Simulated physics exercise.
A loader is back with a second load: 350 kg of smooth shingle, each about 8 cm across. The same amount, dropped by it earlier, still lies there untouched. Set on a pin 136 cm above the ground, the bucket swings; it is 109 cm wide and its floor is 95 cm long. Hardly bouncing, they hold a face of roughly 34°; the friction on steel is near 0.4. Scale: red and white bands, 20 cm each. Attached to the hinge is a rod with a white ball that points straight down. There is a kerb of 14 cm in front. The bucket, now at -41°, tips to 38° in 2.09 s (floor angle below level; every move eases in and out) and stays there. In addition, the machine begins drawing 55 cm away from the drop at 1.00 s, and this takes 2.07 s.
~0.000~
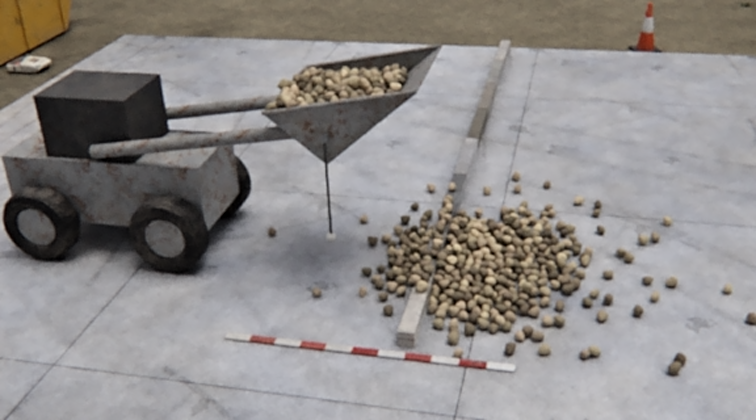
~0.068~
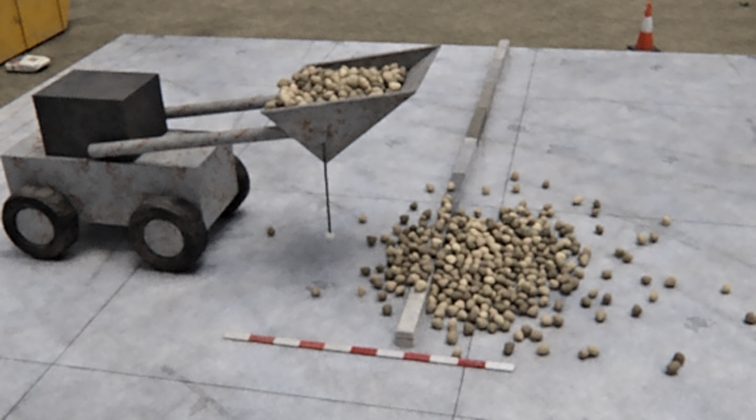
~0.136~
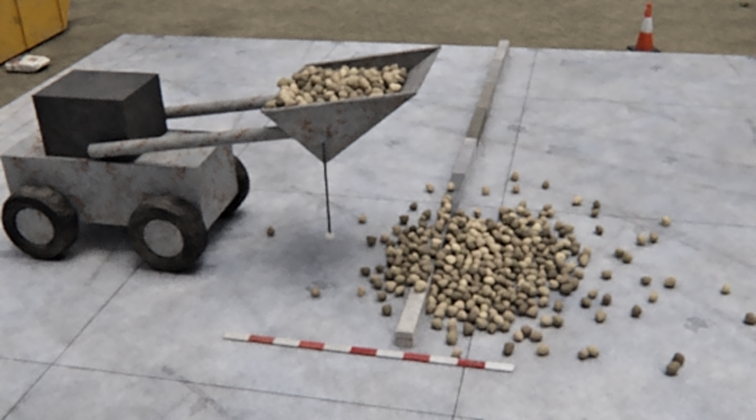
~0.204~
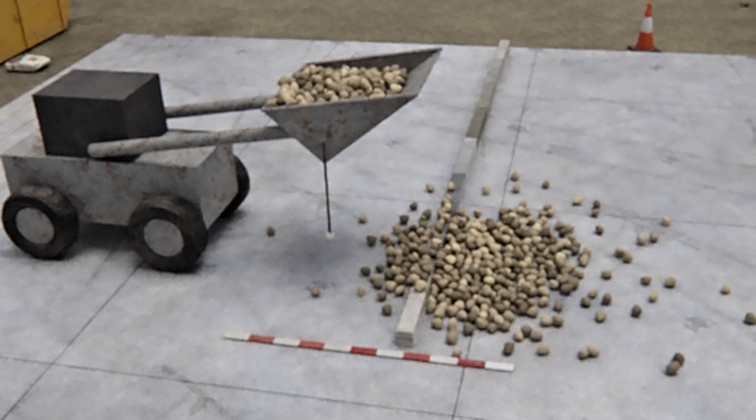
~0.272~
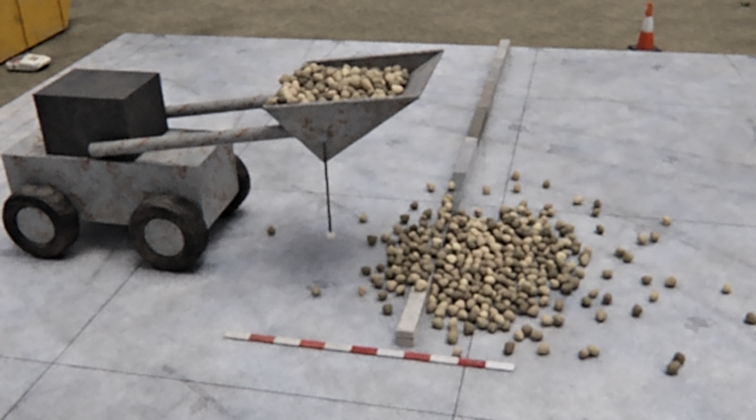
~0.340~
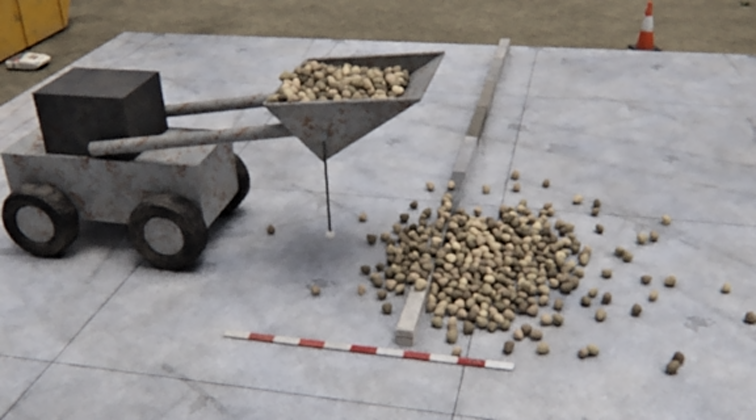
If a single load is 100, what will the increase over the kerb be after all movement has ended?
The increase will be around 32 per cent.
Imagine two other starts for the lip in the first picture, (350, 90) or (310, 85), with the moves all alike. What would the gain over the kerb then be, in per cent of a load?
Some 0 percent, and then 0 percent.
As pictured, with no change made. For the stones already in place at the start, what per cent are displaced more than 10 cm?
10 per cent.
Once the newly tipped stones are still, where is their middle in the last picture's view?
In the last view, about pixel (415, 246).
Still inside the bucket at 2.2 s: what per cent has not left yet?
Estimate: 20 % remaining inside, roughly.
After 1.6 s the floor is at 26°; in per cent of one load, 96 in the bucket, 22 on this side of the kerb, 82 over the kerb; the foremost stones are at (715, 301).
After 2.2 s the floor is at 38°; in per cent of one load, 18 in the bucket, 79 on this side of the kerb, 102 over the kerb; the foremost stones are at (715, 301).
After 3.5 s the floor is at 38°; in per cent of one load, 0 in the bucket, 86 on this side of the kerb, 113 over the kerb; the foremost stones are at (715, 301).
After 6.2 s the floor is at 38°; in per cent of one load, 0 in the bucket, 86 on this side of the kerb, 113 over the kerb; the foremost stones are at (715, 301). Net gain over the kerb, 32.
